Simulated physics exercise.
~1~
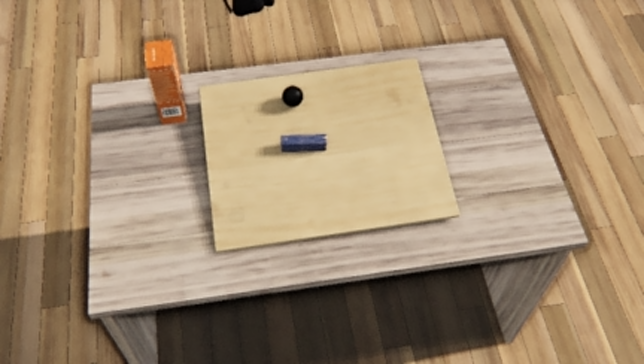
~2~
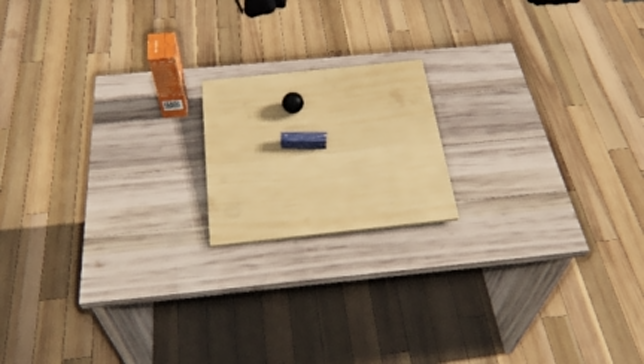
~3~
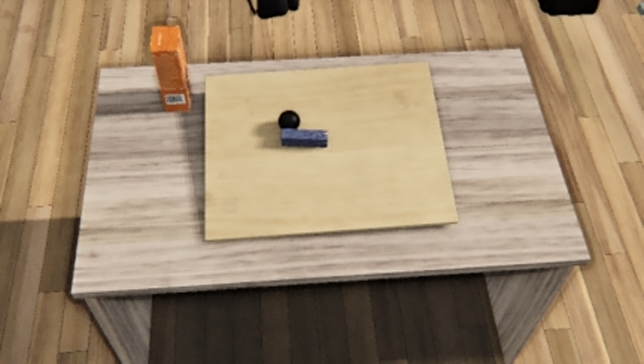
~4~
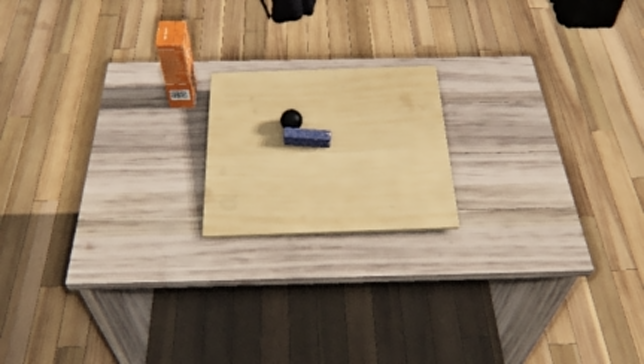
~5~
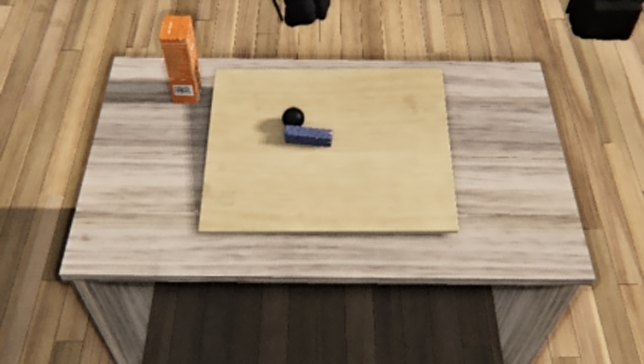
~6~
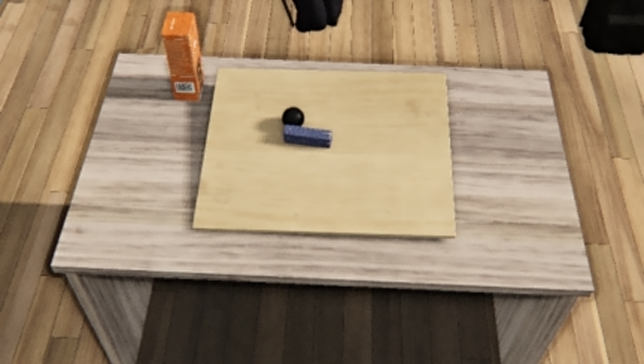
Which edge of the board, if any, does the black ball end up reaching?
It reaches none of the edges, because the small blue block stands in its way and the ball stays resting against it on the board.
A black ball rolls a short way down a pale, wide board on a wood-grain table, meets a small blue block and comes to rest against it, still on the board, while an orange carton stays standing to the left.
